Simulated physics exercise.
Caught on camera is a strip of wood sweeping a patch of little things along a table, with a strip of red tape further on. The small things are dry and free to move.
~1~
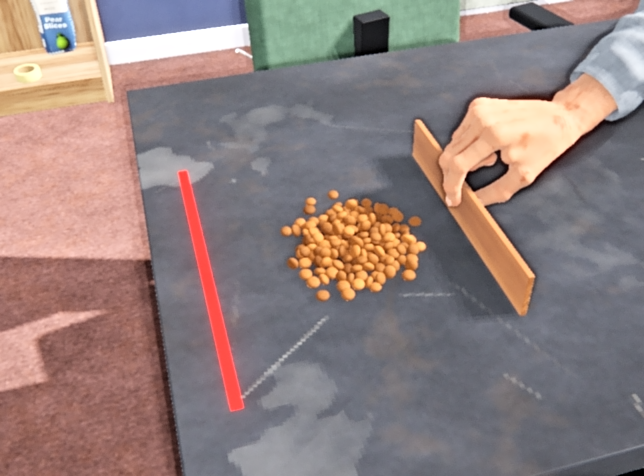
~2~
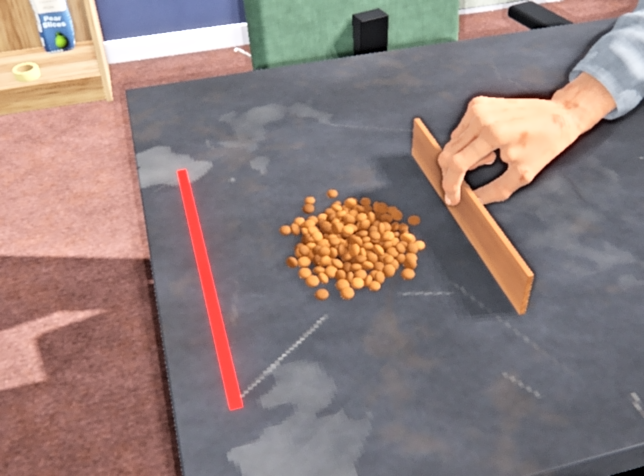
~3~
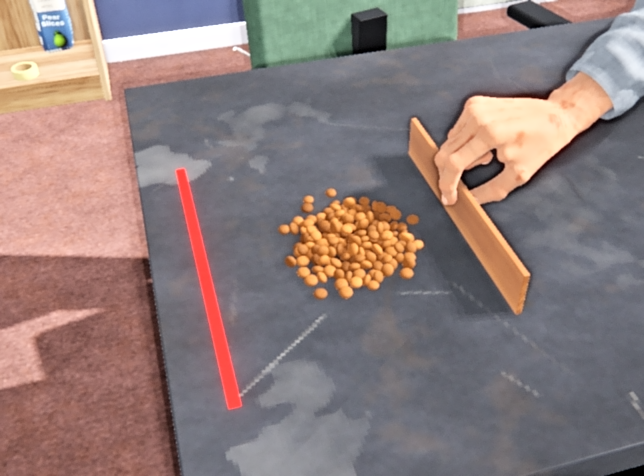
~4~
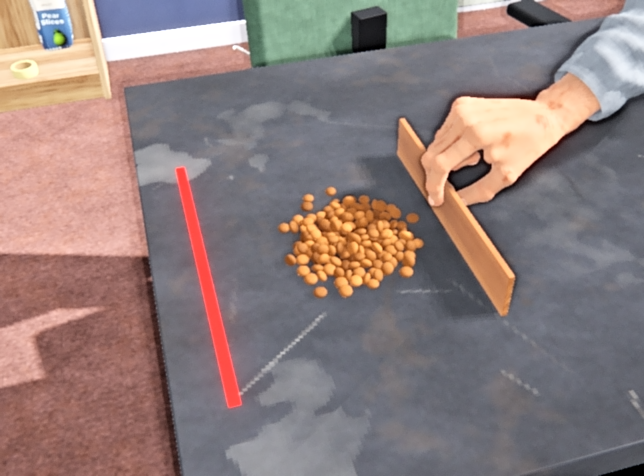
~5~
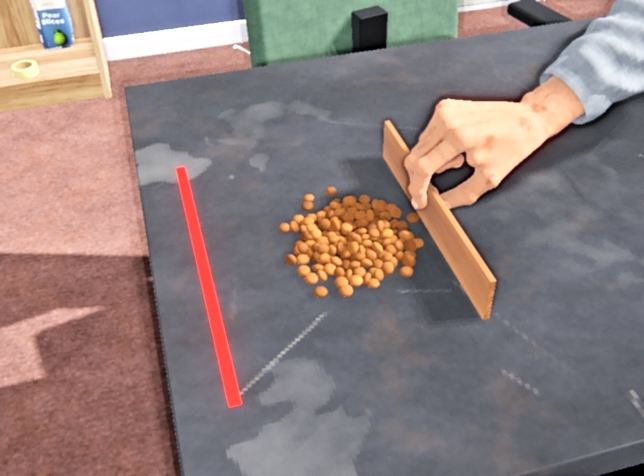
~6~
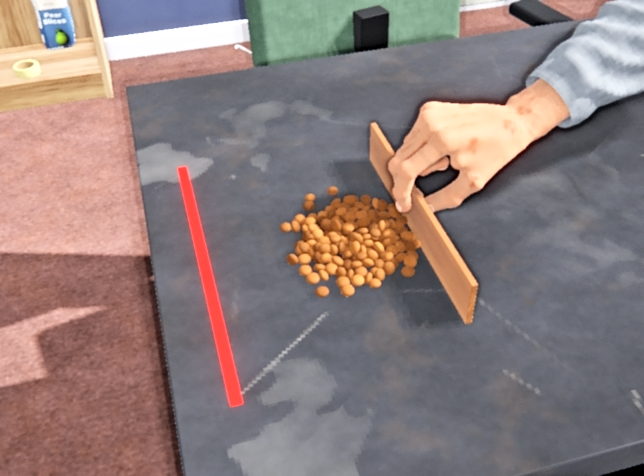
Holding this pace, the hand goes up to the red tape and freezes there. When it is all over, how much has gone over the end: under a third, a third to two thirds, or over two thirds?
A third to two thirds.
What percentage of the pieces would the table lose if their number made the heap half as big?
I'd put it at around 30 per cent.
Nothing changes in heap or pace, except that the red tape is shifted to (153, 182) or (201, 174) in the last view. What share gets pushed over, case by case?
First try 100 per cent, second try 30 per cent.
Soon, strip of wood still moving, near (305, 214); heap all on the table, its front near (215, 264).
A while on, strip of wood stopped at the red tape; heap about a third over the edge.
Towards the end, strip of wood stopped at the red tape; heap about half over the edge.
Finally, strip of wood stopped at the red tape; heap about half over the edge.
